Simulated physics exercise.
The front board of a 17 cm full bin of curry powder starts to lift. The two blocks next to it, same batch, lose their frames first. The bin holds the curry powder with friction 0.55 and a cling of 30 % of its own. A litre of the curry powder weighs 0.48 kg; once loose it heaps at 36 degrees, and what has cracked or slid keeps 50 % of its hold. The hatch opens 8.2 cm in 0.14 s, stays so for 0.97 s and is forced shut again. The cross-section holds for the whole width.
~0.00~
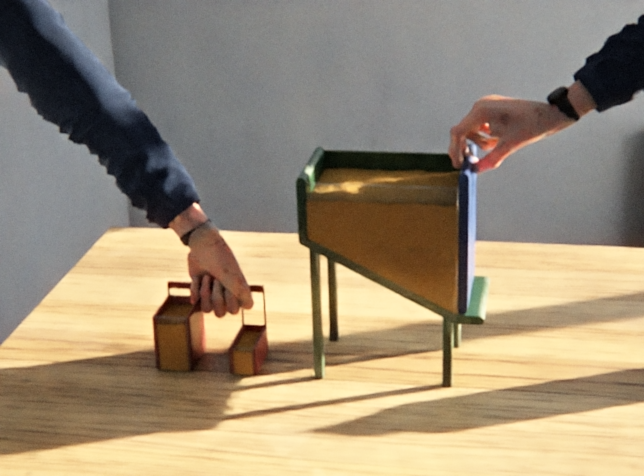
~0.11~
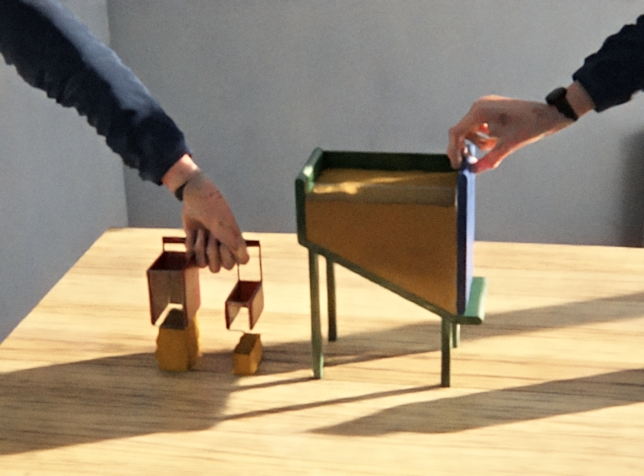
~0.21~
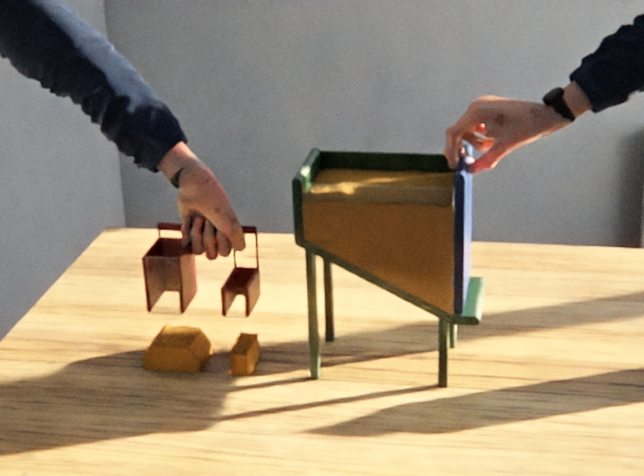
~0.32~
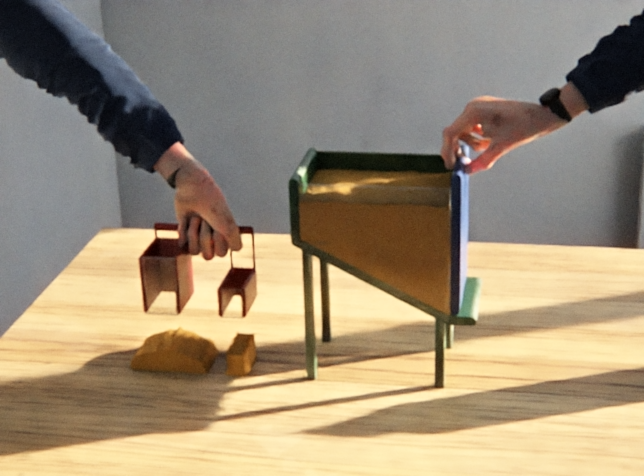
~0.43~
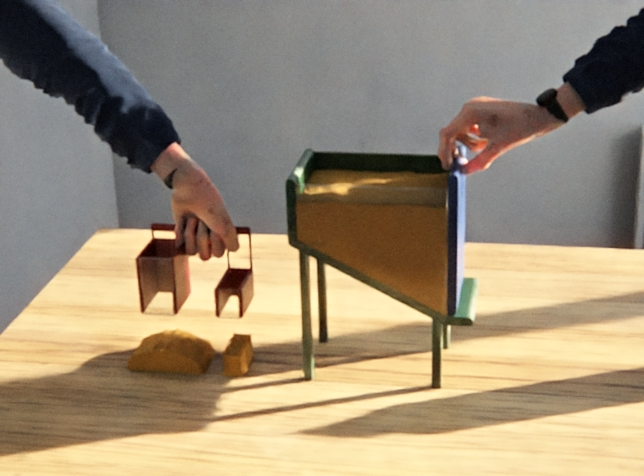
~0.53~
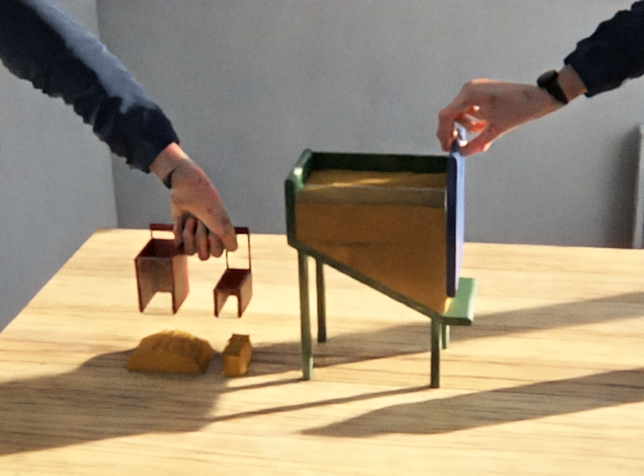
Two dark red open-bottomed boxes are lifted by a hand at left, leaving two yellowish-brown blocks, the larger of which slumps into a low mound; then a hand at right raises the blue board on a green bin slightly.
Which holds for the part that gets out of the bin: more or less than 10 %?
It comes out more than 10 %.
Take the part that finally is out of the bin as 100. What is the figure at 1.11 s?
Some 40 per cent.
After 0.80 s, the hatch is 8.2 cm open and 5 % is out.
After 1.11 s, the hatch is 8.2 cm open and 16 % is out.
After 1.43 s, the hatch is 8.2 cm open and 28 % is out.
After 1.74 s, the hatch is 2.0 cm open and 38 % is out.
After 1.98 s, at the end, the hatch is shut and 38 % is out.
